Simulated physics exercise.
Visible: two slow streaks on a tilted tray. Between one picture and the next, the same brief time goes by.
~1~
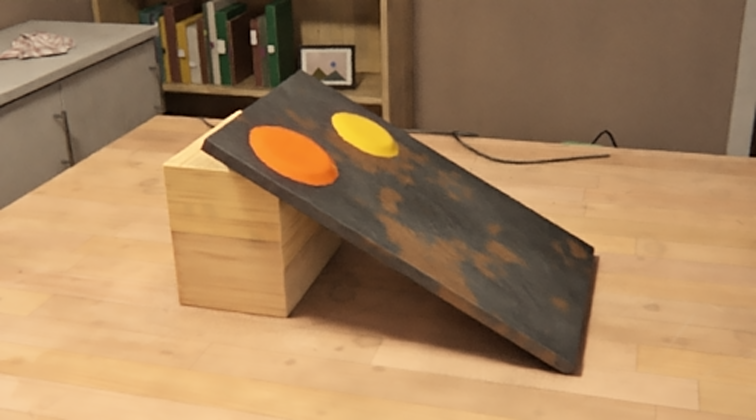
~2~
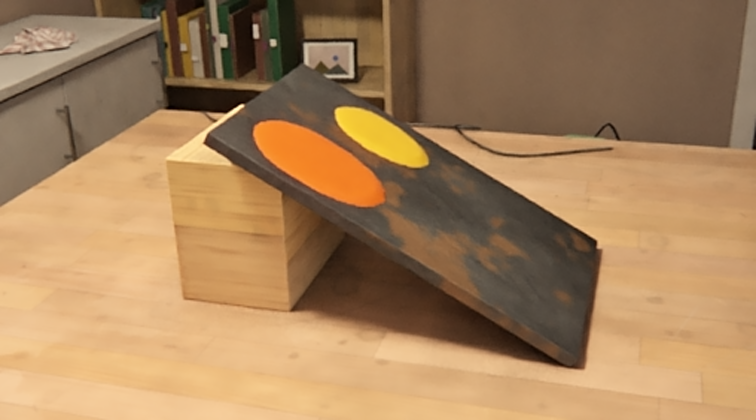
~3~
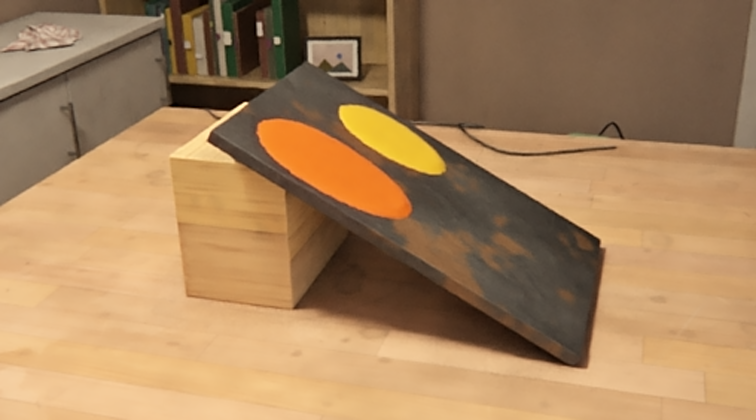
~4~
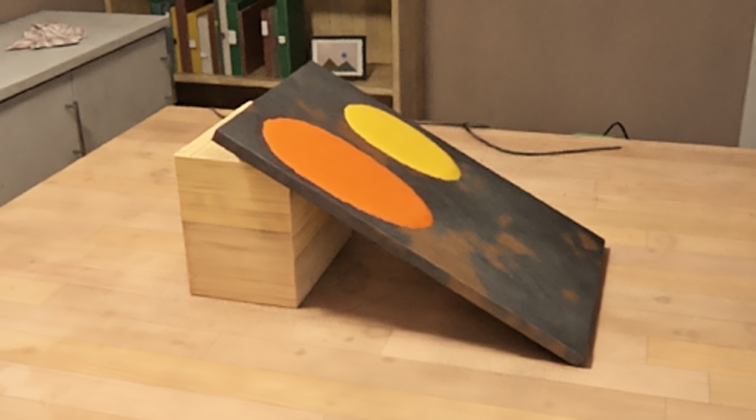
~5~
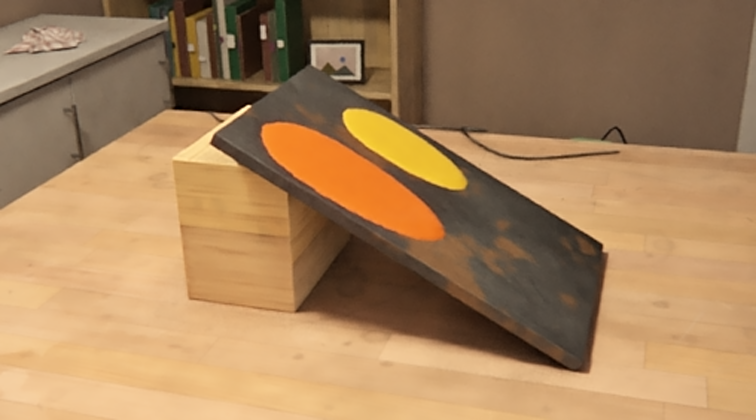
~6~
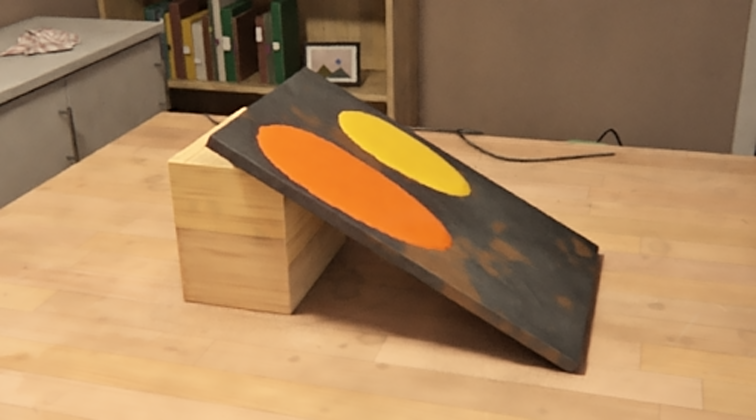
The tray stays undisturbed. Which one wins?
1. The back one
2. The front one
Answer: 2.
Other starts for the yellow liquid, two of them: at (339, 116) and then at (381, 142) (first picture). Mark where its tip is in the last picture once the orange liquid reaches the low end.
Its tip would sit near (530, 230) in the first try and at (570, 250) in the second.
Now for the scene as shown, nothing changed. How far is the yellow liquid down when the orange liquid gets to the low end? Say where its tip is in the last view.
Around (549, 240).
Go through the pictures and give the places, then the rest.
The first frame shows tip of the orange liquid a quarter of the way down; tip of the yellow liquid (388, 147) a quarter of the way down.
The second frame shows tip of the orange liquid (374, 193) half way down; tip of the yellow liquid half way down.
The third frame shows tip of the orange liquid half way down; tip of the yellow liquid (434, 163) half way down.
The fourth frame shows tip of the orange liquid (422, 215) half way down; tip of the yellow liquid half way down.
The fifth frame shows tip of the orange liquid half way down; tip of the yellow liquid (457, 179) half way down.
The sixth frame shows tip of the orange liquid (442, 238) half way down; tip of the yellow liquid half way down.
Next, the orange liquid is three quarters of the way down; the yellow liquid is three quarters of the way down.
After that, the orange liquid is close to the edge; the yellow liquid is three quarters of the way down.
Finally, the orange liquid is at the low edge; the yellow liquid is three quarters of the way down.
